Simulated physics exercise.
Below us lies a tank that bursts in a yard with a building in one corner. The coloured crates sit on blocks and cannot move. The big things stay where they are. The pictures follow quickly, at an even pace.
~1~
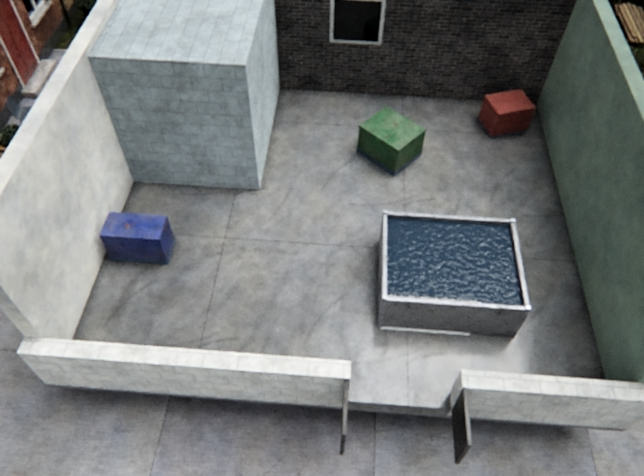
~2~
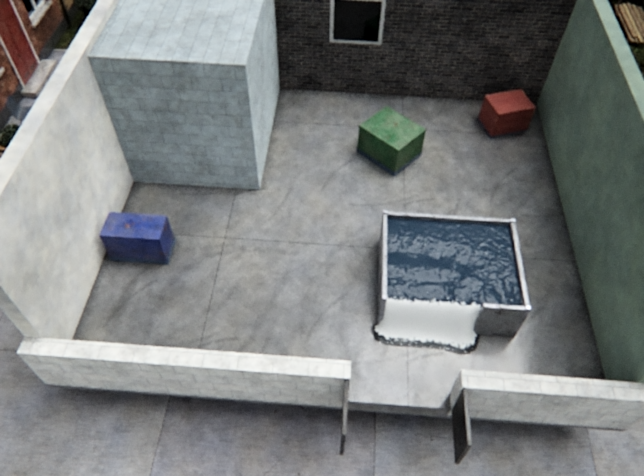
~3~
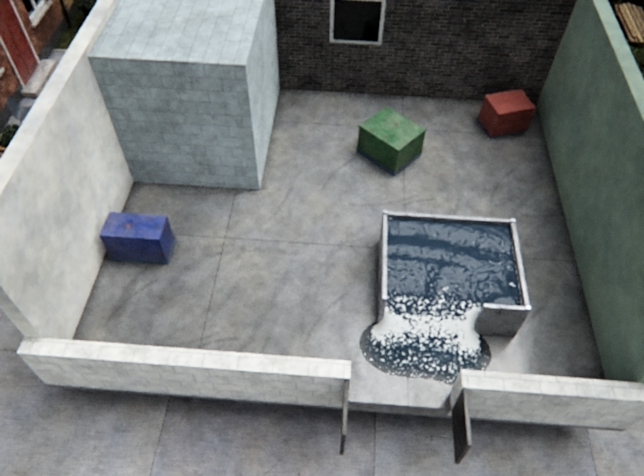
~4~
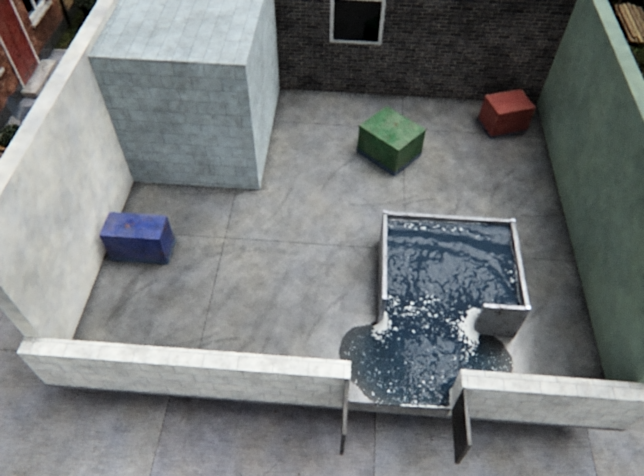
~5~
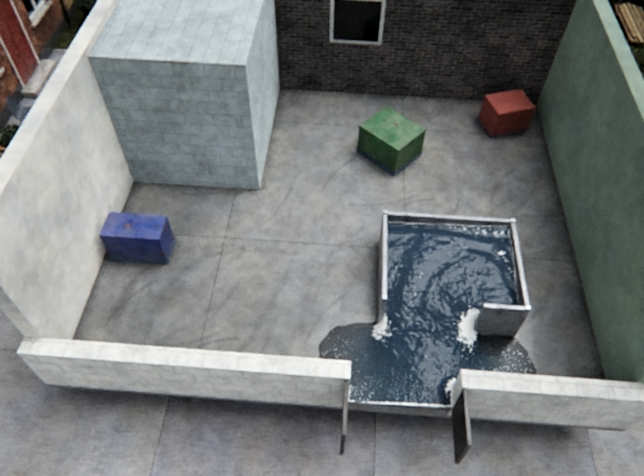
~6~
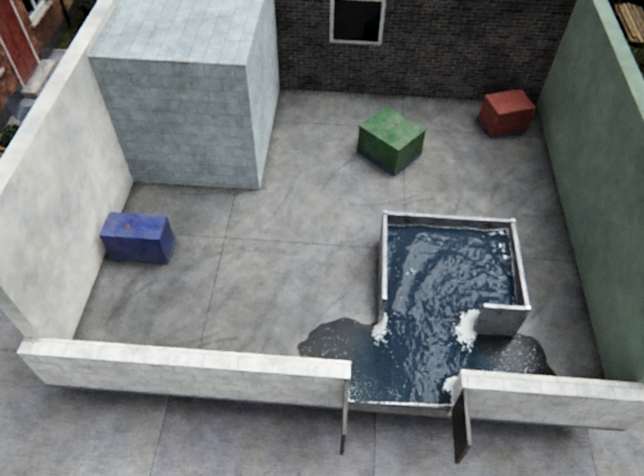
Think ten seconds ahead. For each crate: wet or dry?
In the end: The blue crate escapes dry; the green crate escapes dry; the red crate is wetted.
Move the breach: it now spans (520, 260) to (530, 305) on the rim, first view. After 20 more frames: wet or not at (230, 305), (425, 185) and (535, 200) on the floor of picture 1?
In turn: Awash, flooded, wet.
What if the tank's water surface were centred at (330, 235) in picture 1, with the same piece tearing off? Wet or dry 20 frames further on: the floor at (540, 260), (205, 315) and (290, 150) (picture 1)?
In turn: Flooded, wet, dry.
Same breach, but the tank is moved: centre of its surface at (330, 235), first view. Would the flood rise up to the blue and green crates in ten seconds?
In short: The blue one takes water; the green one keeps dry.
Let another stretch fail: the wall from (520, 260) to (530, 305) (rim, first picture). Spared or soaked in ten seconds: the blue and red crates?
In short: Blue is soaked, red is soaked.
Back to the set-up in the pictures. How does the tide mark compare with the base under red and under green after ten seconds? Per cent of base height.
Roughly 150 per cent, then 30 per cent.
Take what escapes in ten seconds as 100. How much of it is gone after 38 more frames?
Roughly 90 per cent.
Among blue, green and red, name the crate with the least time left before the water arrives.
It is the blue one.
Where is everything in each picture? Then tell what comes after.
The first frame shows the water tank at (451, 261) is whole and still.
In the second frame, water pours out at (429, 320) and has run to (378, 336).
In the third frame, the front is at (370, 354), out from the gap at (428, 320).
In the fourth frame, water pours out at (428, 321) and has run to a hidden place.
In the fifth frame, the front is at a hidden place, out from the gap at (428, 321).
In the sixth frame, the front is at a hidden place, out from the gap at (428, 321).
A moment on, water covers 10 % of the floor; the blue crate not reached, the green crate not reached, the red crate not reached.
Next, water covers 20 % of the floor; the blue crate not reached, the green crate not reached, the red crate not reached.
Then, water covers 35 % of the floor; the blue crate water round its plinth, the green crate not reached, the red crate not reached.
Later, water covers 40 % of the floor; the blue crate water round its plinth, the green crate water round its plinth, the red crate water round its plinth.
In the end, water covers 55 % of the floor; the blue crate stayed above the water, the green crate stayed above the water, the red crate was topped.
